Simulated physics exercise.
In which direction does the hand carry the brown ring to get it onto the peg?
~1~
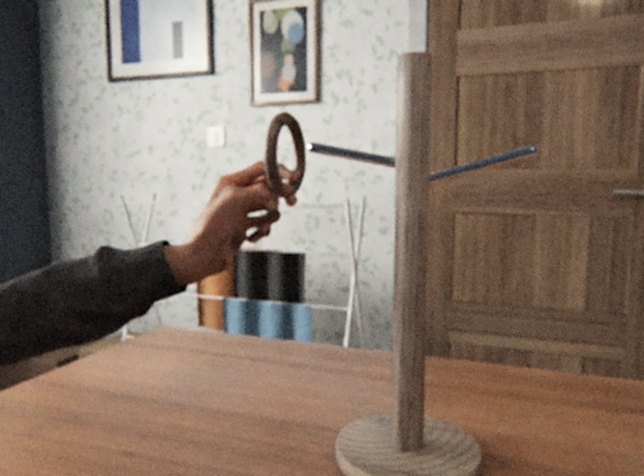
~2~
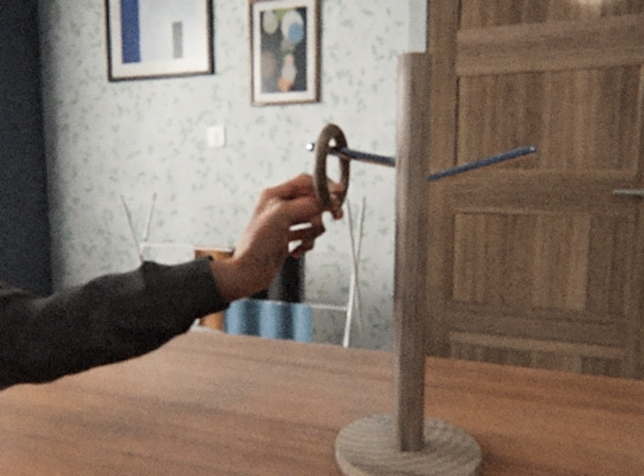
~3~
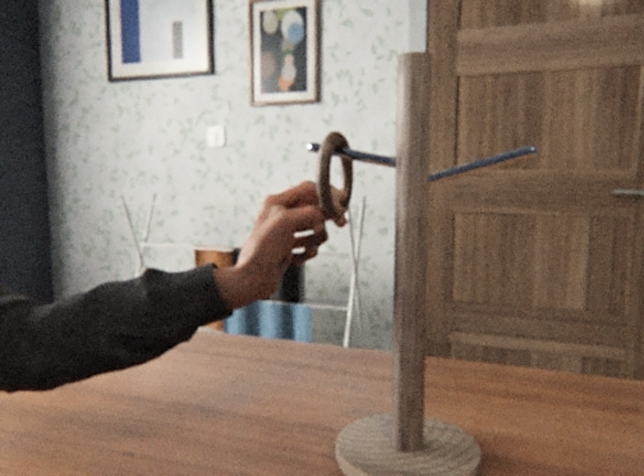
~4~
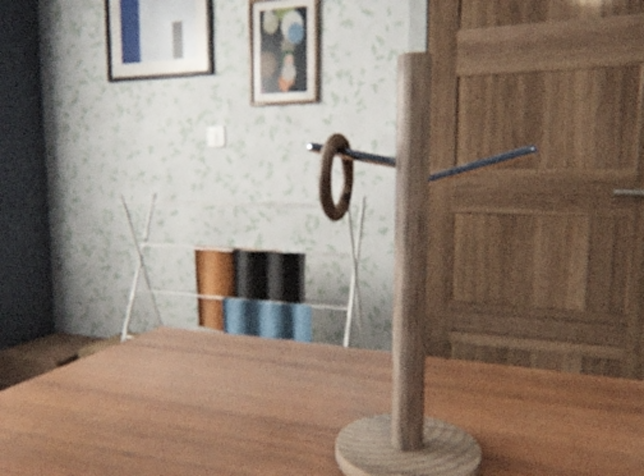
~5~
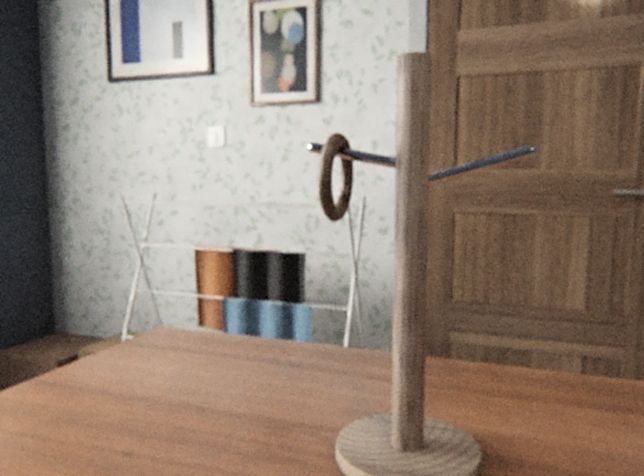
The hand carries the brown ring to the right, toward the upright post of the stand.
In this clip, a hand in a dark sleeve moves a brown ring right onto the left peg of a wooden stand on a table, lowers it slightly, then lets go and withdraws, leaving the ring hanging still on the peg.
